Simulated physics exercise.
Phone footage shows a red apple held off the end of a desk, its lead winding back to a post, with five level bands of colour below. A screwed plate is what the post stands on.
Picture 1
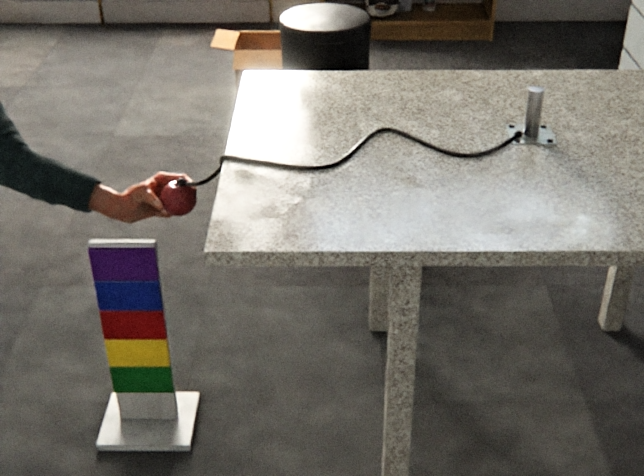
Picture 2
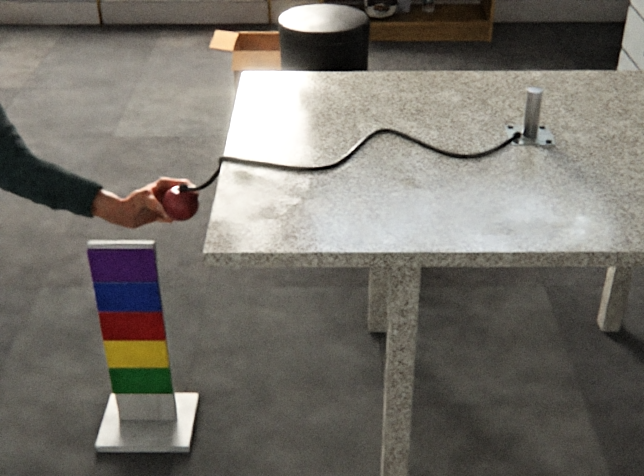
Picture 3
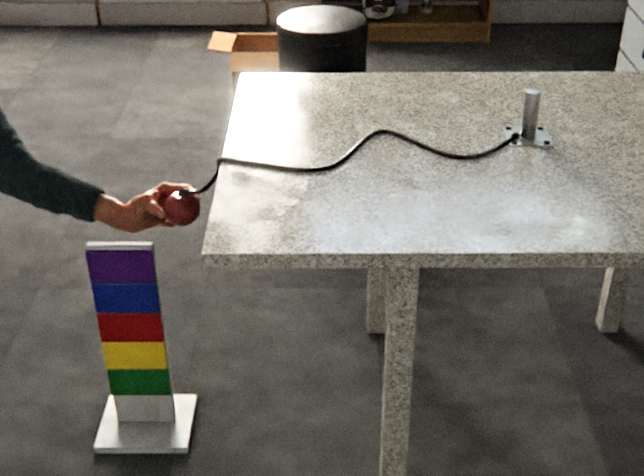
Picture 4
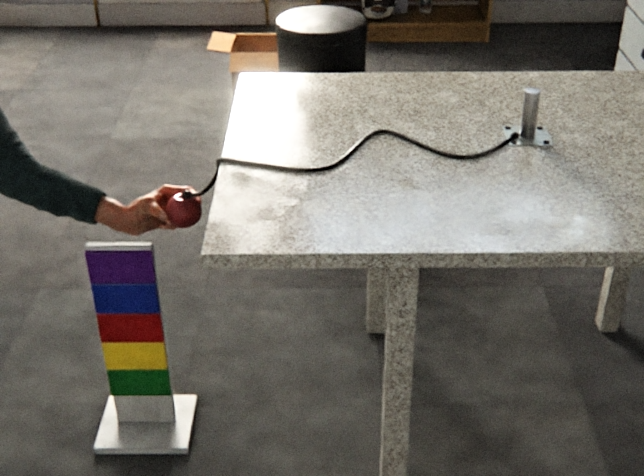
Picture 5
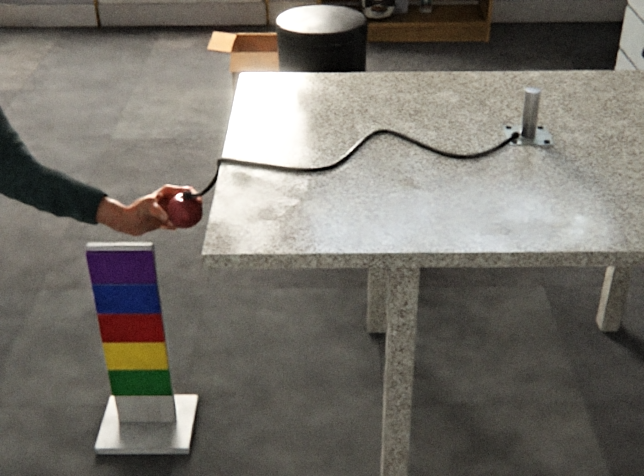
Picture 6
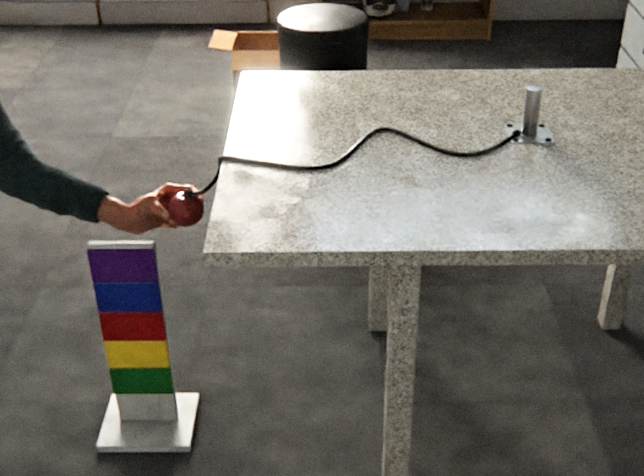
A hand held a red apple on a dark cord just off the left edge of a speckled table, above a stand with five coloured bands, and barely moved, dipping only very slightly.
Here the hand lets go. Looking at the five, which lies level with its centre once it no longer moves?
The blue one lies level with its centre.
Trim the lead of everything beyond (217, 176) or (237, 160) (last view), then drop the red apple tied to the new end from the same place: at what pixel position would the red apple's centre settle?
One per try, the spots are (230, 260) and (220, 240).
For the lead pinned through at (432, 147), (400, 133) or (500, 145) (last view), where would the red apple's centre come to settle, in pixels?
Per try (px, approx.): (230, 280); (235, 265); (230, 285).
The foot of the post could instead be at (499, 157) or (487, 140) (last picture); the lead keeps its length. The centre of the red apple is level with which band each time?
Try one - red; try two - red.
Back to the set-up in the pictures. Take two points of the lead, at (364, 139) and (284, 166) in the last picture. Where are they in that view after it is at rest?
End positions: About (313, 146) and about (224, 176).
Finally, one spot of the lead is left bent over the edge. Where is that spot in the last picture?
You'll find it somewhere around (302, 168).
Early on, apple near (202, 294); level with blue.
Midway, apple near (261, 283); level with blue.
Near the end, apple near (227, 293); level with blue.
Finally, apple near (230, 292); level with blue. At blue.
